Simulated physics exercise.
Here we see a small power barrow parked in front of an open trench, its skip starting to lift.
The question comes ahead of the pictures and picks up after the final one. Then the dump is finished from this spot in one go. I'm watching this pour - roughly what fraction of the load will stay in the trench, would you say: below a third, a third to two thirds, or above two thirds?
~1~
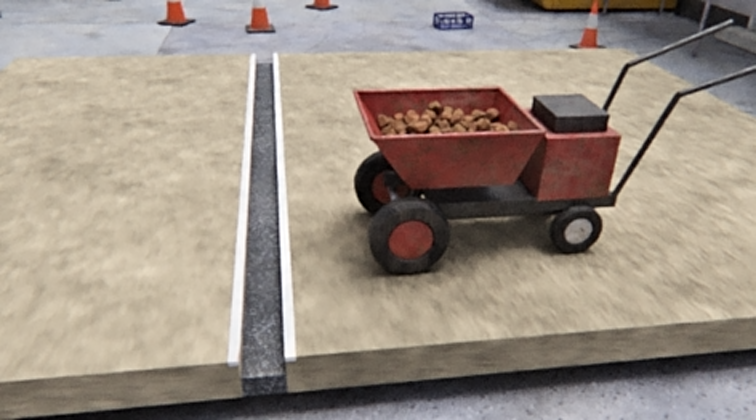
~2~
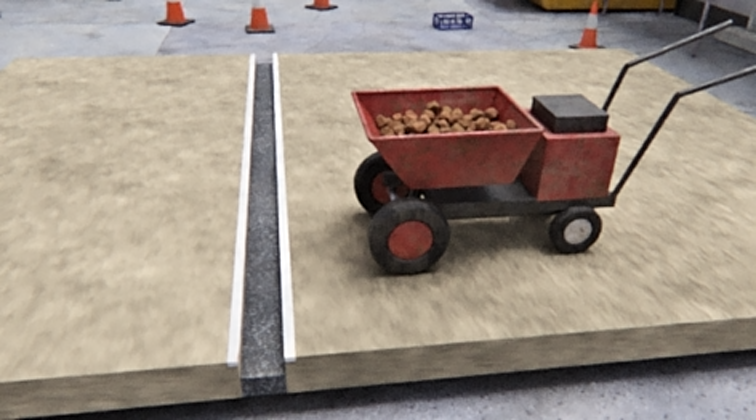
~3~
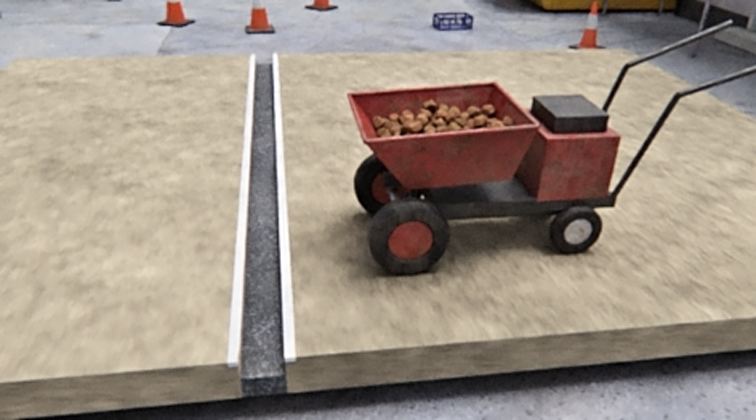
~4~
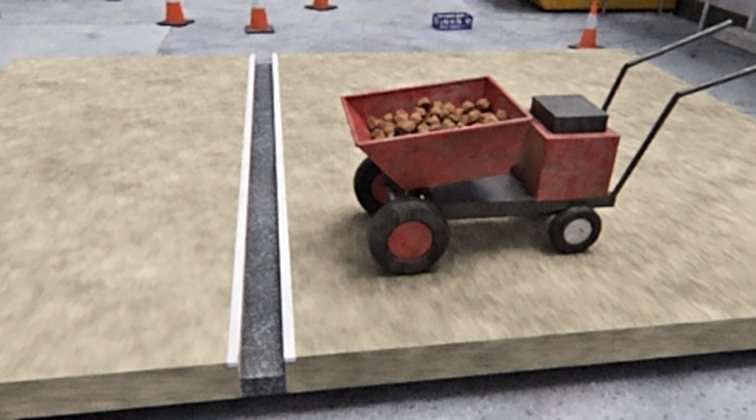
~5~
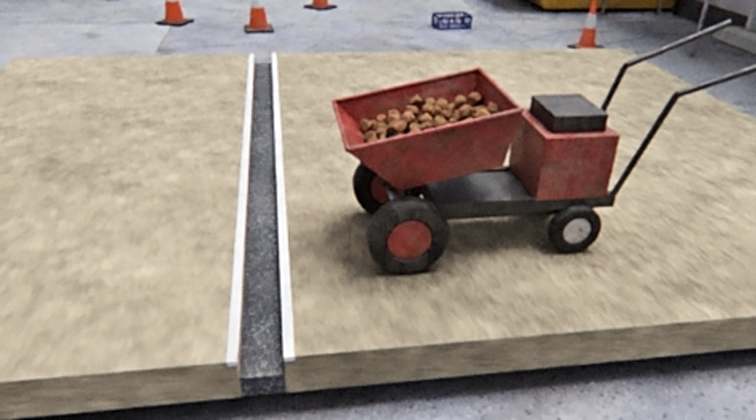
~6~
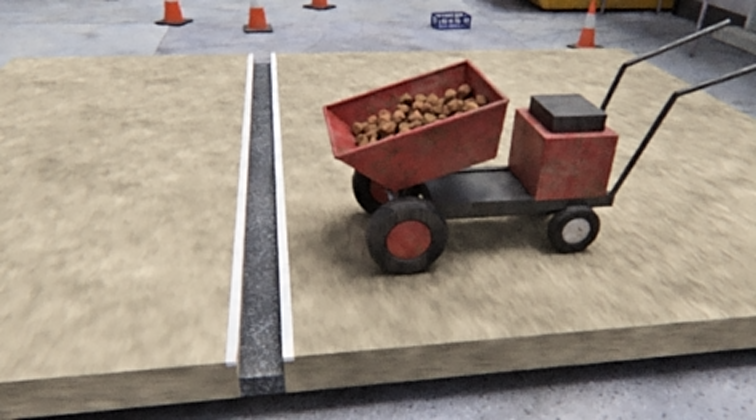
The fraction in the trench lies from one third to two thirds.
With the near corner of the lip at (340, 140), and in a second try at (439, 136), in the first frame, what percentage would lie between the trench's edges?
You'd see around 30 per cent the first time and around 30 per cent the second.
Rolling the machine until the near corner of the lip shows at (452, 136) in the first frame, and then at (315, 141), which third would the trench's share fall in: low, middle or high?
Less than a third; under a third.
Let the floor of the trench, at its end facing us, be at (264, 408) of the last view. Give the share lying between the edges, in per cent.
It comes to 80 per cent or so.
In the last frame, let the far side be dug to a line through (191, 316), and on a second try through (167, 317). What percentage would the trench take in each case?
The first try gives 80 percent, then the second gives 80 percent.
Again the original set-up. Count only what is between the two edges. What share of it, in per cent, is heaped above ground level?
About 40 per cent.
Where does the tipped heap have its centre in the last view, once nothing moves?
Somewhere close to (255, 246) in the last picture.
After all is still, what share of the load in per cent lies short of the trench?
I'd estimate about 5 per cent of the load.
Soon, skip tipped steeply; all in the skip.
A while on, skip tipped right over; most in the skip; a stray few short of the trench; about a quarter in or heaped over the trench; a stray few beyond it; a stray few falling.
Towards the end, skip tipped right over; about a quarter in the skip; a small part short of the trench; about half in or heaped over the trench; about a quarter beyond it.
Finally, skip tipped right over; about a quarter in the skip; a small part short of the trench; about half in or heaped over the trench; about a quarter beyond it.
